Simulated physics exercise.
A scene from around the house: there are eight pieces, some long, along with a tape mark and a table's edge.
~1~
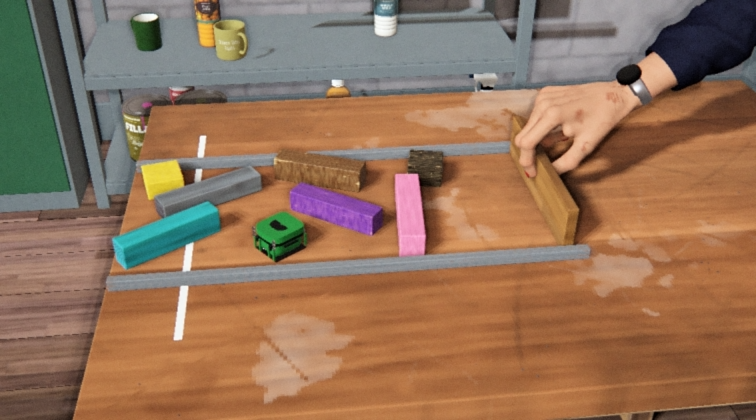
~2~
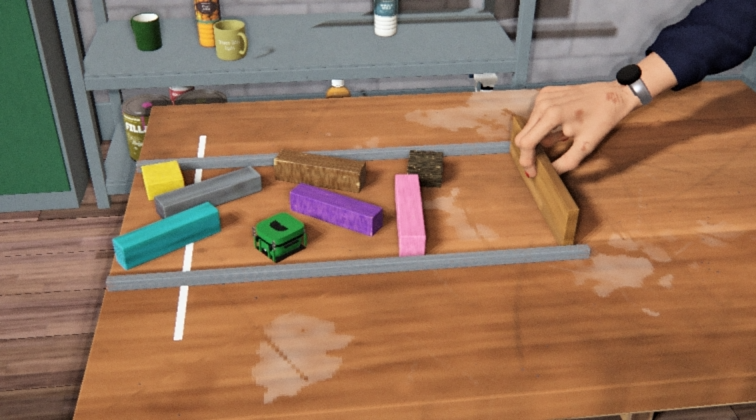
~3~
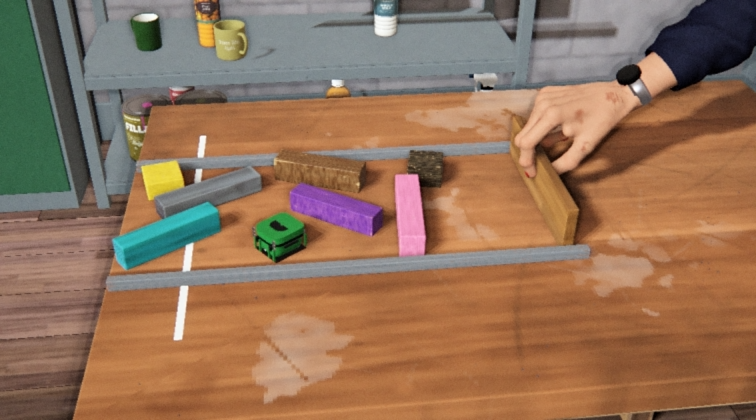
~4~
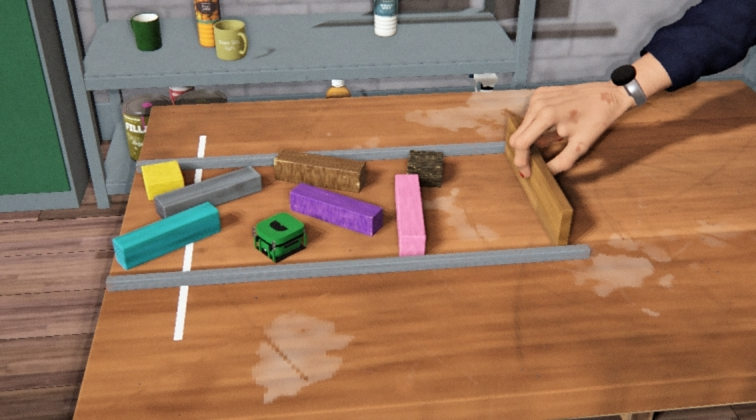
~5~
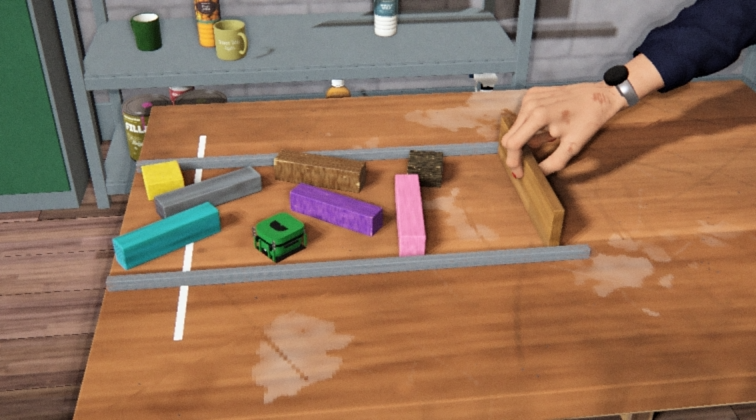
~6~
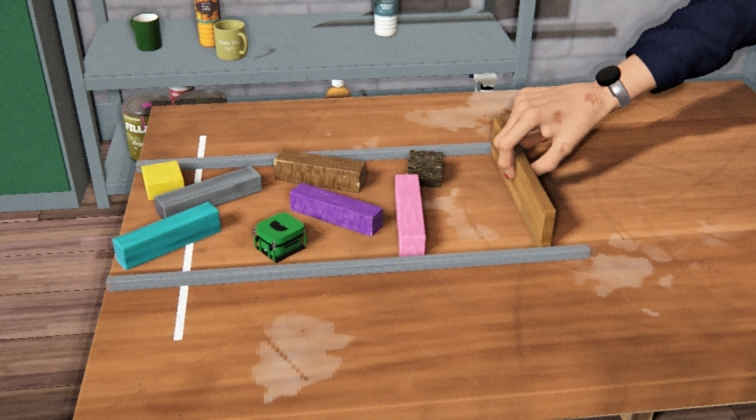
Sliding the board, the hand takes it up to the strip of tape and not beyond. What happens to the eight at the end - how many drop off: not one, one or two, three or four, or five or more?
Count: Three or four.
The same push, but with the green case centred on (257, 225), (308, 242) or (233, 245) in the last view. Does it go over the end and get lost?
The green case does not fall; survives; remains up.
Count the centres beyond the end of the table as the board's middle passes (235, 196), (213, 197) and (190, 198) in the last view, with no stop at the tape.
First 1, then 3, then 4.
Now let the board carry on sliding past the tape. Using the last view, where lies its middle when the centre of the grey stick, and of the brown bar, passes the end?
Its middle is around (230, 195) and around (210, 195).
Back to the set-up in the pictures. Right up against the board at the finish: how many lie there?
It's 2 of them.
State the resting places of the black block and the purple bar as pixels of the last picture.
Okay, so first (178, 184), and next (133, 217).
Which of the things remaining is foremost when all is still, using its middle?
Purple bar.
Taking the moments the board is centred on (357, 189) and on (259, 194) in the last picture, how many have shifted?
5 at one spot and 8 at the other.
Early on, none off yet; yellow block at rest near (163, 180); turquoise stick at rest near (169, 235); grey stick at rest near (210, 193).
Finally, the number that fall off is three or four; lost, brown bar, grey stick, turquoise stick and yellow block.
